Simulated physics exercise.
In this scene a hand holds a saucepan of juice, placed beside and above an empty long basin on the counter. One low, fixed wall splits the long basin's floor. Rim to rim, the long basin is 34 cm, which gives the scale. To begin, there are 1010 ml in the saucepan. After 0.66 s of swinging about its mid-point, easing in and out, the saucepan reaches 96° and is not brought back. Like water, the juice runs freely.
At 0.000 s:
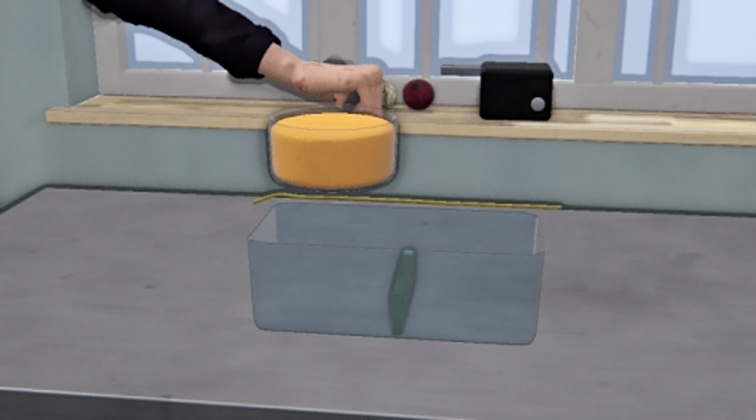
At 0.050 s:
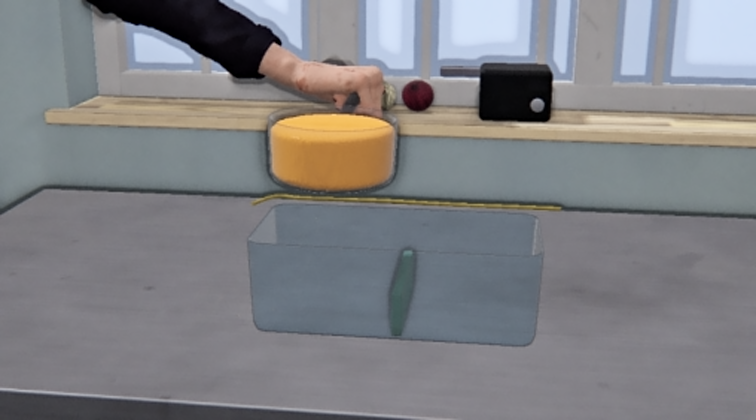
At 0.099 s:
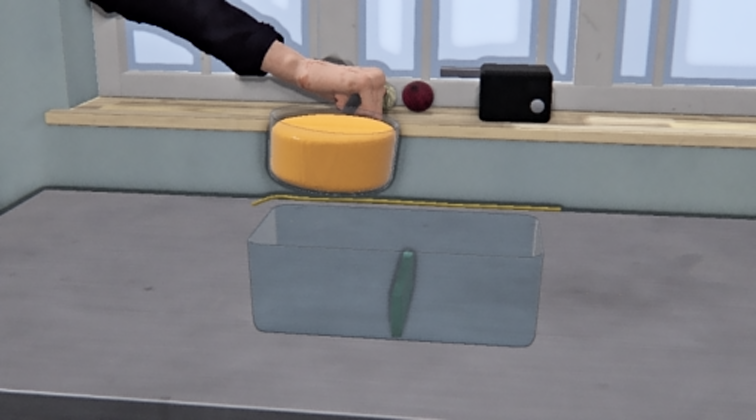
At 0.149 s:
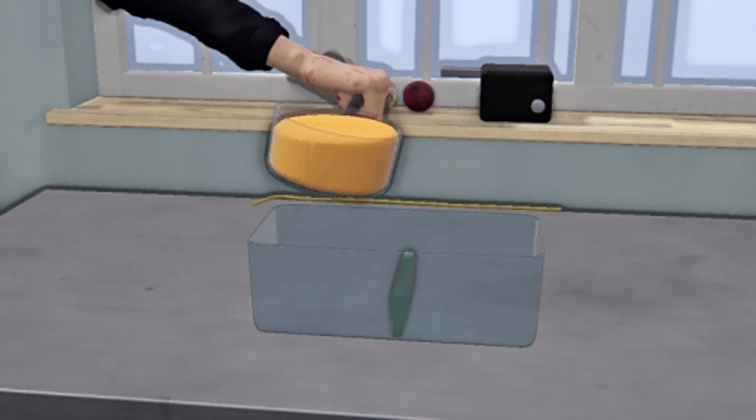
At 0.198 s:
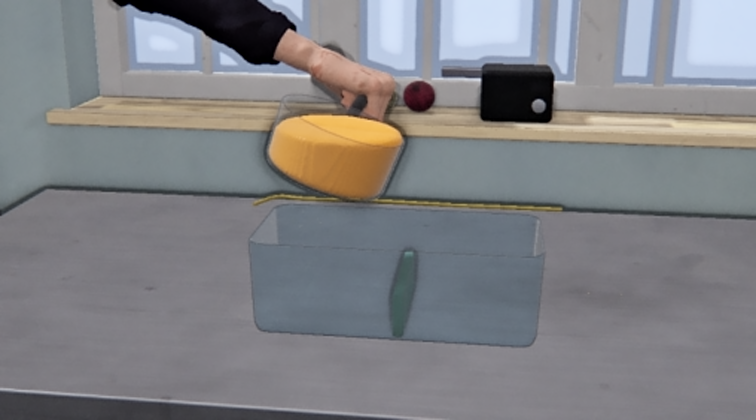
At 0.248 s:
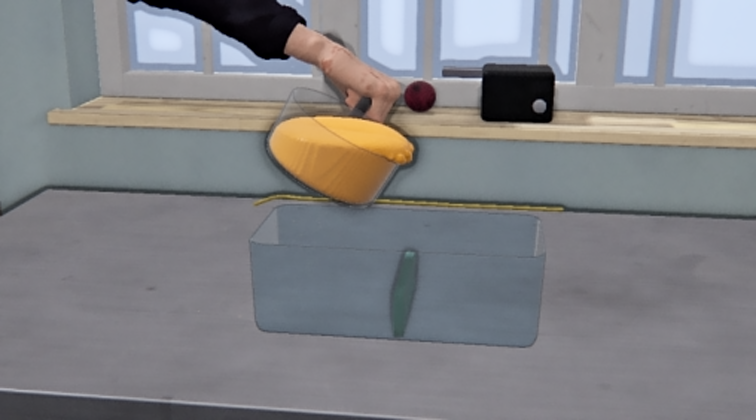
A hand tilts a clear pan of orange juice rightward above an empty basin.
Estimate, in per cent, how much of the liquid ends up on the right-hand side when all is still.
80 %.
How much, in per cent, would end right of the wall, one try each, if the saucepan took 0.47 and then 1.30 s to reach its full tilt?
It comes to 70 per cent, and then 85 per cent.
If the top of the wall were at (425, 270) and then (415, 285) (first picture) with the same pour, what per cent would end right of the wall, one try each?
In order, 50 and 65 per cent.
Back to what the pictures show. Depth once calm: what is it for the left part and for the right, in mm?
Left part: About 8 mm; right part: About 34 mm.
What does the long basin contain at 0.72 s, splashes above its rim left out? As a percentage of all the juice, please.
I'd put it at roughly 88 per cent.
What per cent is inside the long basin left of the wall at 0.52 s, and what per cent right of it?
I'd say some 0 in a hundred on the left and 40 on the right.
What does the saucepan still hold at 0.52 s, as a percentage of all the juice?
Close to 32 percent of the liquid remains at that time.
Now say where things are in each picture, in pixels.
In the first frame, tilt 0°; pouring edge (396, 120); surface from (274, 123) to (395, 127); the long basin's rim runs from (262, 222) to (541, 235); the wall's top is at (404, 271).
In the second frame, tilt 1°; pouring edge (397, 123); surface from (274, 123) to (395, 129).
In the third frame, tilt 5°; pouring edge (398, 128); surface from (275, 123) to (396, 131).
In the fourth frame, tilt 12°; pouring edge (401, 135); surface from (277, 123) to (399, 133).
In the fifth frame, tilt 20°; pouring edge (402, 145); surface from (278, 125) to (404, 140); 1 per cent is over the edge.
In the sixth frame, tilt 30°; pouring edge (403, 157); surface from (276, 125) to (404, 148); 5 per cent is over the edge.
By 0.52 s the tilt is 86° and 31 per cent is still to pour, 0 is left of the wall and 40 right of it.
By 0.72 s the tilt is 96° and 8 per cent is still to pour, 11 is left of the wall and 77 right of it.
By 0.93 s the tilt is 96° and 2 per cent is still to pour, 17 is left of the wall and 79 right of it.
By 1.16 s the tilt is 96° and 0 per cent is still to pour, 19 is left of the wall and 80 right of it.
At rest 20 per cent lies left of the wall, 80 right of it and 1 outside.
